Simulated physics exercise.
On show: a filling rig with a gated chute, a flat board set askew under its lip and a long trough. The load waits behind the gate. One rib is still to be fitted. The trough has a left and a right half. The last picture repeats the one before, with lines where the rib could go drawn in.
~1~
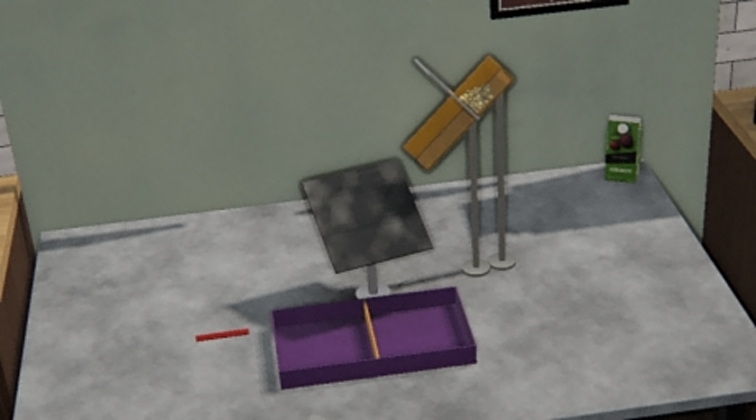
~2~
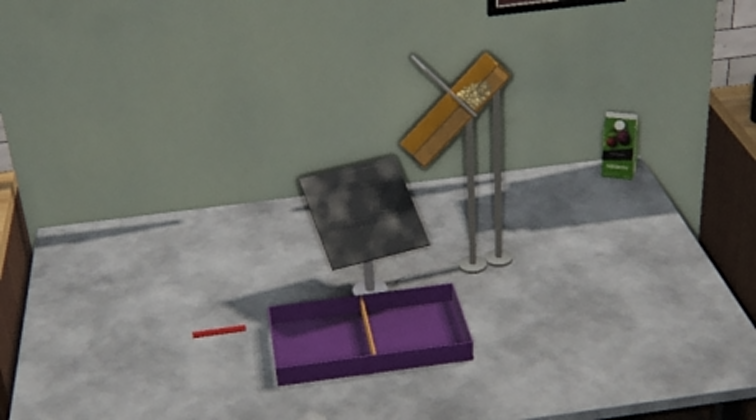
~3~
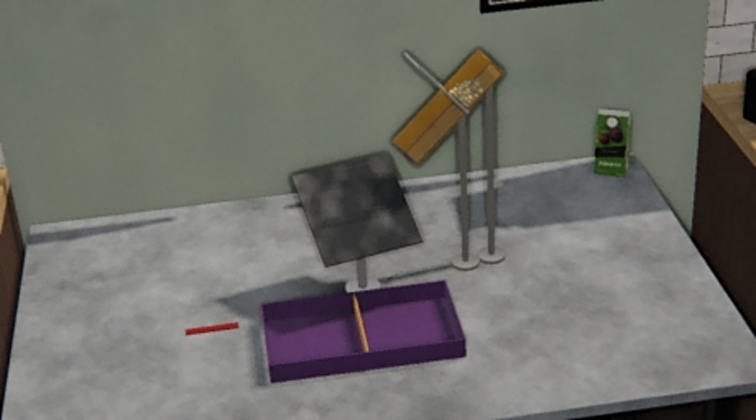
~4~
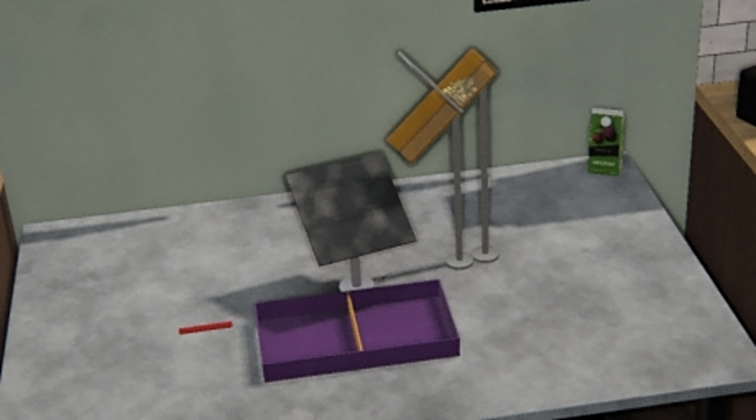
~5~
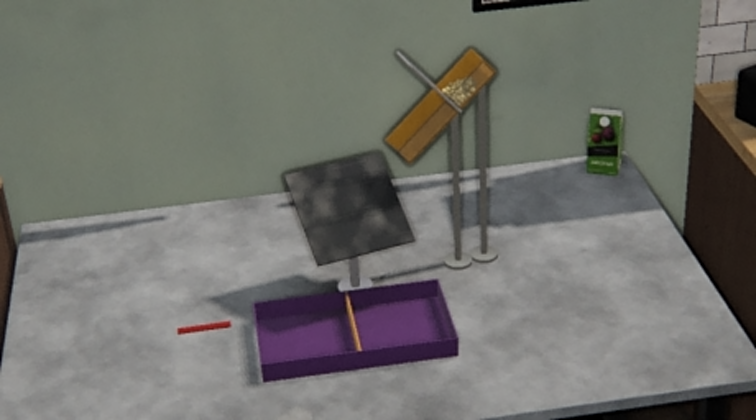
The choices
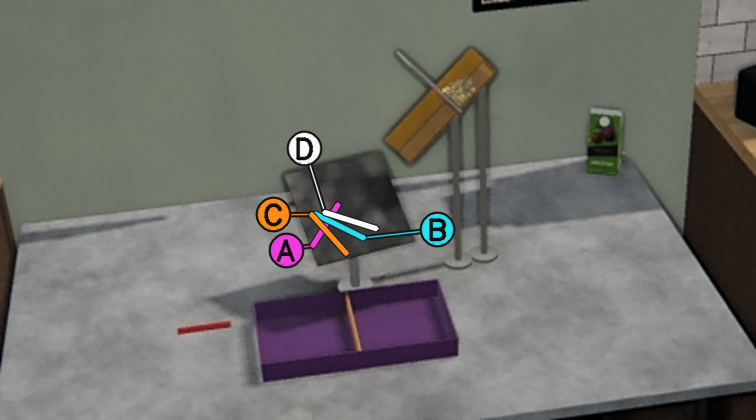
Only the camera moves, drifting slightly so that everything slides a little to the left together, while the beans, chute, board and trough stay still relative to one another. The view looks down on a grey countertop against a green wall. A wooden chute holding pale beans stands on two grey posts, above and right of a tilted dark board, a divided purple trough, a red stick at left and a green carton at right.
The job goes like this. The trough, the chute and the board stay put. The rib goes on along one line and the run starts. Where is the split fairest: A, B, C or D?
A works best here.
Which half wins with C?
More lands on the right.
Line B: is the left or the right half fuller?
The right half.
On the marked copy, line A from (337, 204) to (312, 245); line B from (315, 214) to (363, 237); line C from (311, 214) to (346, 253); line D from (324, 212) to (376, 228).
If A is chosen, of what is caught, about half in the left half, about half in the right.
If B is chosen, of what is caught, a small part in the left half, nearly all in the right.
If C is chosen, of what is caught, a small part in the left half, nearly all in the right.
If D is chosen, of what is caught, a small part in the left half, nearly all in the right.
